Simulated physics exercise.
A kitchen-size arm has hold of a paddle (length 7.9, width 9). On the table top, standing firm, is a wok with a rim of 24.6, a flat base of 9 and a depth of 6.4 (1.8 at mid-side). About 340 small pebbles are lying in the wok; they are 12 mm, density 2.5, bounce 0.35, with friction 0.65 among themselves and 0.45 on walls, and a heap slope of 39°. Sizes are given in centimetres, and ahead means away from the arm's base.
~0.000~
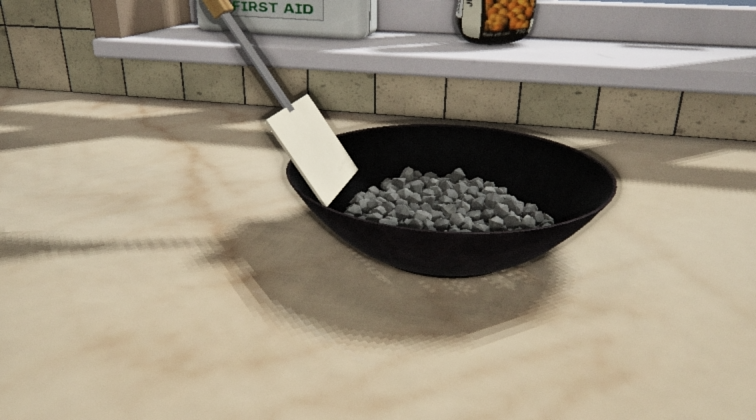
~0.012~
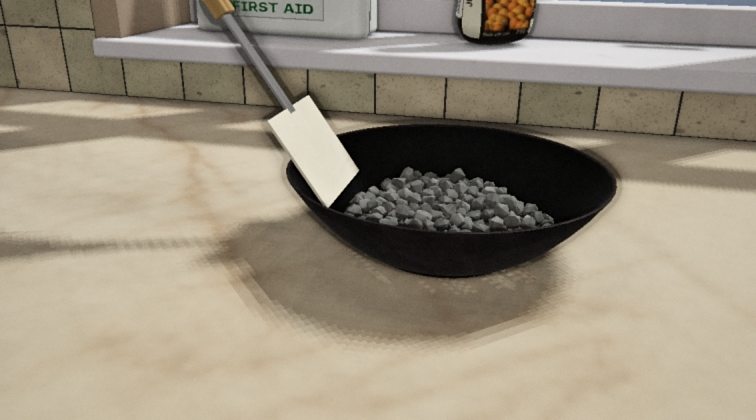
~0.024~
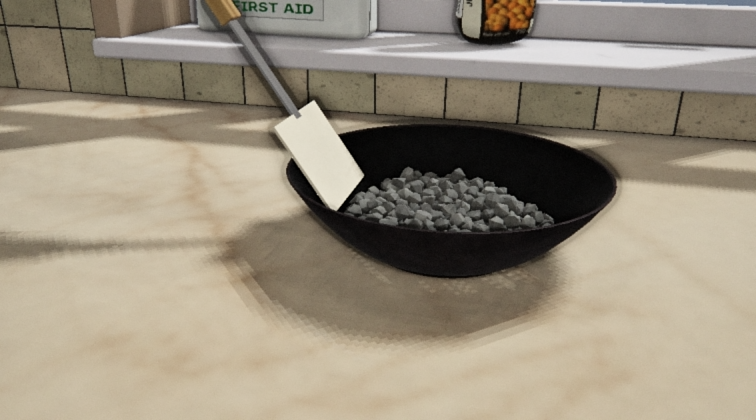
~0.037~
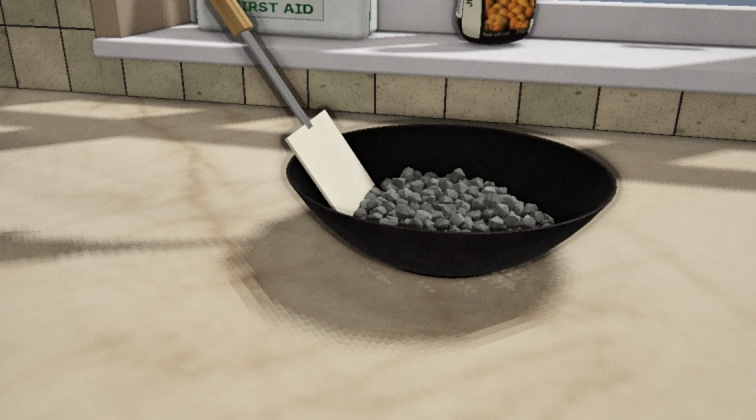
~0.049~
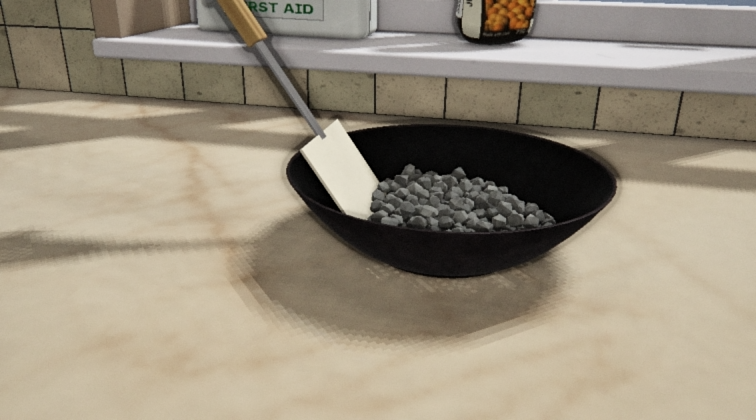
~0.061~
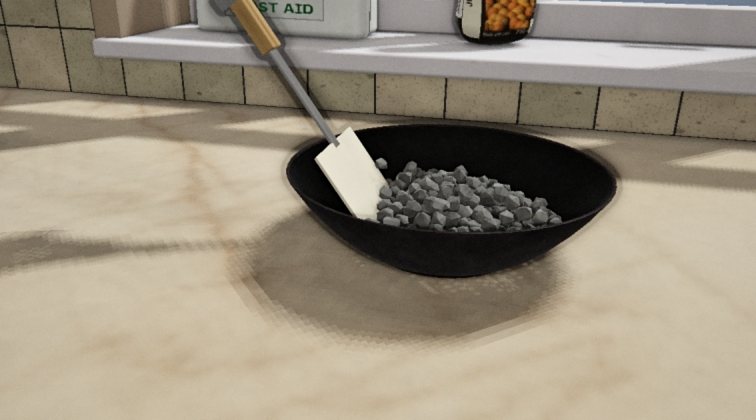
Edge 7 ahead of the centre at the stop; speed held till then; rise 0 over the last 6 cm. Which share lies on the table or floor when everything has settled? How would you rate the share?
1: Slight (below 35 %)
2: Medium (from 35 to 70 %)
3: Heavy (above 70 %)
2.
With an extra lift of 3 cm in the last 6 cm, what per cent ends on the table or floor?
55 per cent.
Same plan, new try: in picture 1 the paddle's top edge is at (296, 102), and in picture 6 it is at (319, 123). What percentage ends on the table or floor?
Off the vessel, on the table or floor: Some 25 percent.
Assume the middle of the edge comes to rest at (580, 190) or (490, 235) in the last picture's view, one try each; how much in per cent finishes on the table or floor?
Estimates, in order: 65 % and 10 %.
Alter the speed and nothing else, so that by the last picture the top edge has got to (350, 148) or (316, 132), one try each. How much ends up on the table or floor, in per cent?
Estimates: About 55 %, about 30 %.
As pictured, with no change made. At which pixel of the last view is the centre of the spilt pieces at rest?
Roughly at (745, 275) in the final view.
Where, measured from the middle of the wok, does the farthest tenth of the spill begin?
Radial distance: Approx. 30 cm.
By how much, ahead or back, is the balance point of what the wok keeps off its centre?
What stays is shifted forward by around 4.5 cm.
After 0.10 s, sloping 55°, highest piece 11 above the table; 344 in the wok.
After 0.15 s, sloping 55°, highest piece 15 above the table; 341 in the wok, 3 on the blade or in flight.
After 0.37 s, sloping 55°, highest piece 8 above the table; 198 in the wok, 66 on the table or floor, 80 on the blade or in flight.
After 1.42 s, sloping 55°, highest piece 7 above the table; 198 in the wok, 146 on the table or floor.
At rest, 198 in the wok, 146 on the table or floor. That is 42 % on the table or floor.
